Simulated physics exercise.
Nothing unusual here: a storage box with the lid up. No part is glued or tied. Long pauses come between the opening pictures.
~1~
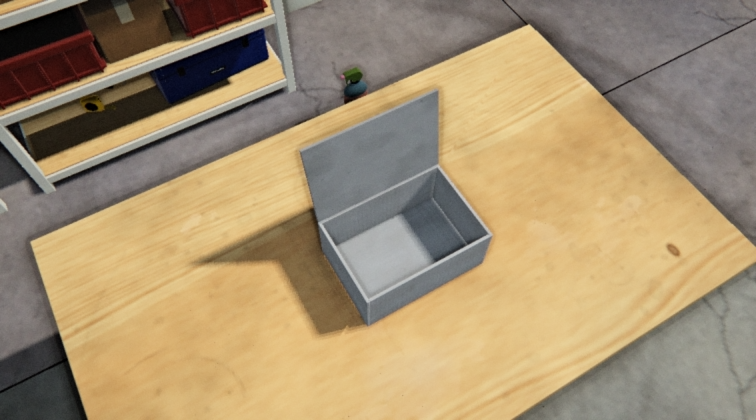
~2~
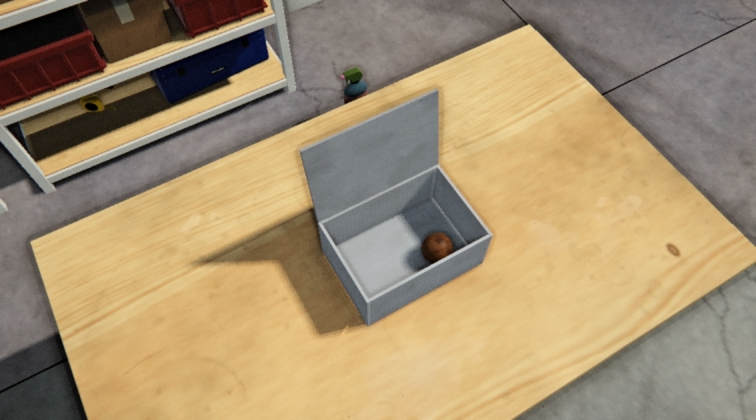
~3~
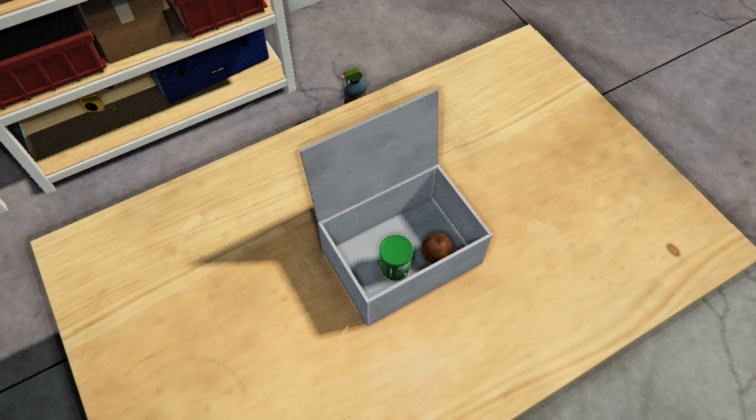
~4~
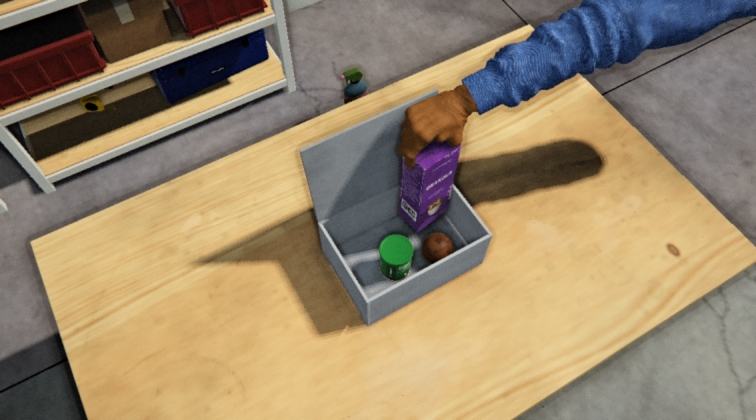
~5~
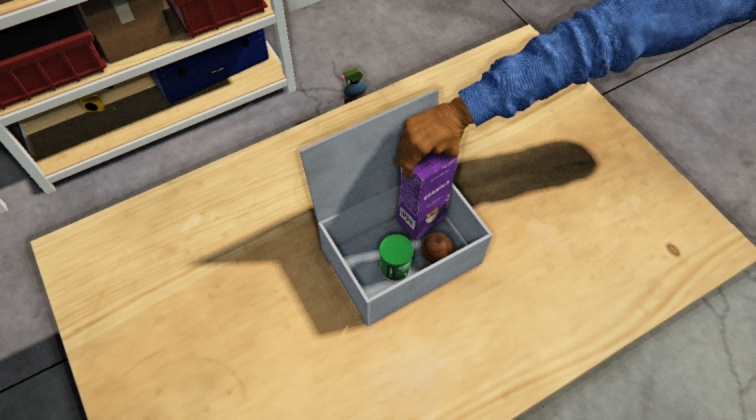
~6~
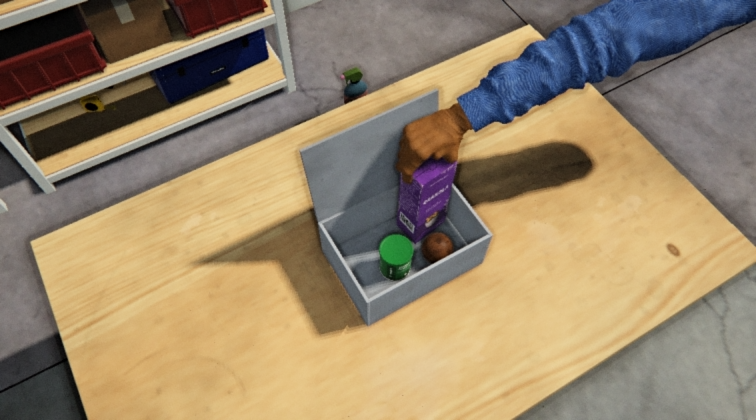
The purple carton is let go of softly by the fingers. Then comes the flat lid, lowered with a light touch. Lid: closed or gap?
The box ends up open.
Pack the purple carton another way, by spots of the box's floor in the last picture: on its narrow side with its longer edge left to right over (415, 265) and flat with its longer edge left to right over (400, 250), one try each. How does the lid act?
Well, first it won't go down, and then it fits down fine.
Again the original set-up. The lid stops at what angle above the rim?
Close to 85 degrees.
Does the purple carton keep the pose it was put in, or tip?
Result: The purple carton remains as it was set.
Then, 1.00 s later than the last frame, lid starting down.
Then, 1.60 s later than the last frame, lid 84° above the rim.
Then, 4.00 s later than the last frame, purple carton resting near (425, 196).
When it is over, lid 84° above the rim; all 3 as before. End places, in pixels of the last picture, purple carton near (425, 196).
